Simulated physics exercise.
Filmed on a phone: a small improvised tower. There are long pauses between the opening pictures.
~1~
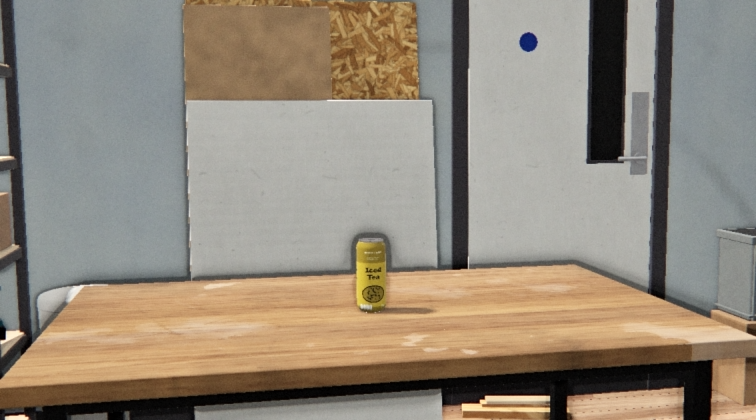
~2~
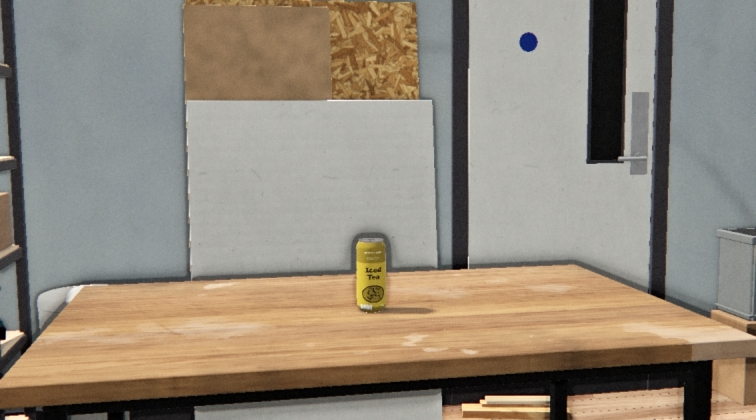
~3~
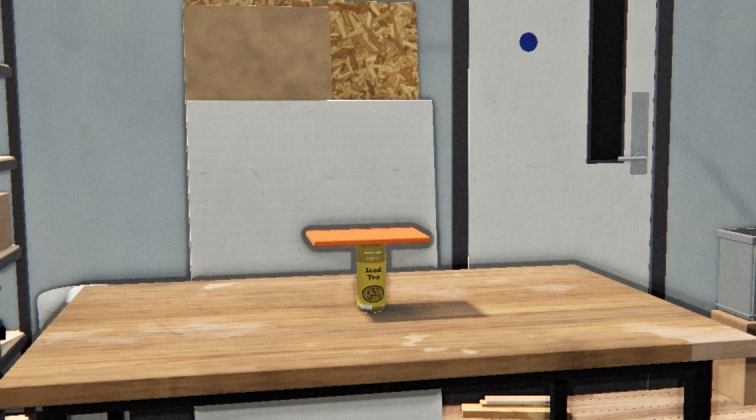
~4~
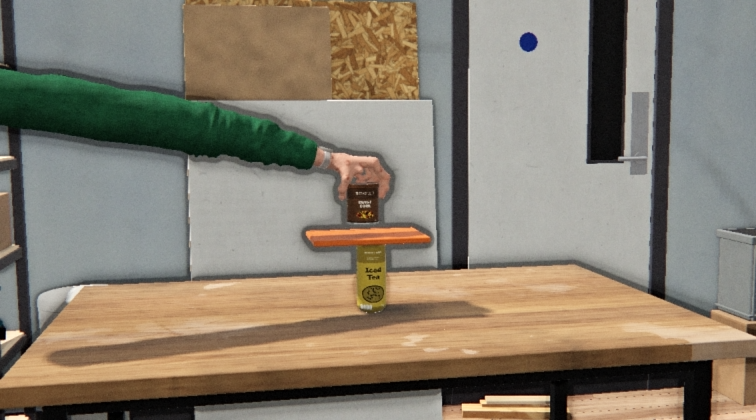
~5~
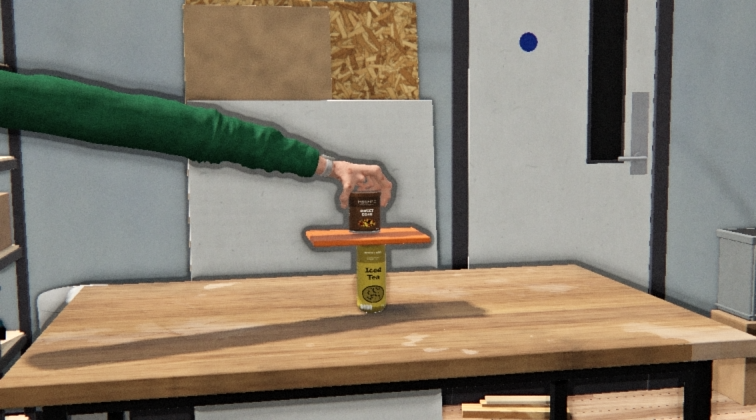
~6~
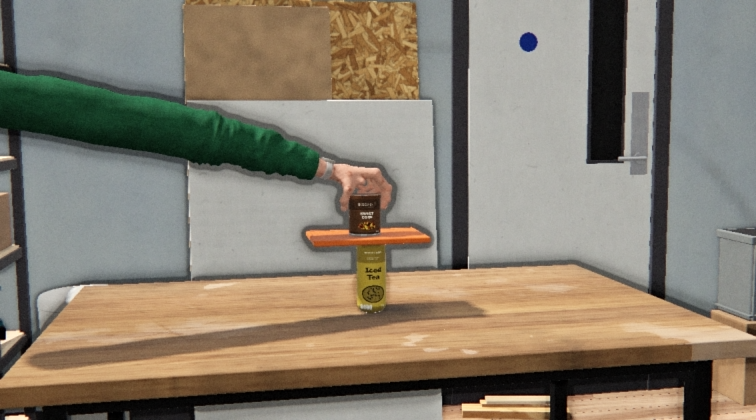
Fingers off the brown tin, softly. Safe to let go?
It holds.
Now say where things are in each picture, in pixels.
In the first picture, the last thing is not in view yet.
In the second picture, the last thing is not in view yet.
In the third picture, the last thing is not in view yet; orange lid (366, 237).
In the fourth picture, coming down; brown tin (363, 203); orange lid (366, 237).
In the fifth picture, coming down; brown tin (365, 212); orange lid (366, 237).
In the sixth picture, set down, still held; brown tin (365, 214); orange lid (366, 237).
Then, 0.50 s after the last picture, nothing has stirred.
Then, 1.30 s after the last picture, brown tin resting near (364, 215).
At rest, all 3 in place. Seen from the same camera at the end, brown tin near (364, 215). The stack stays up.
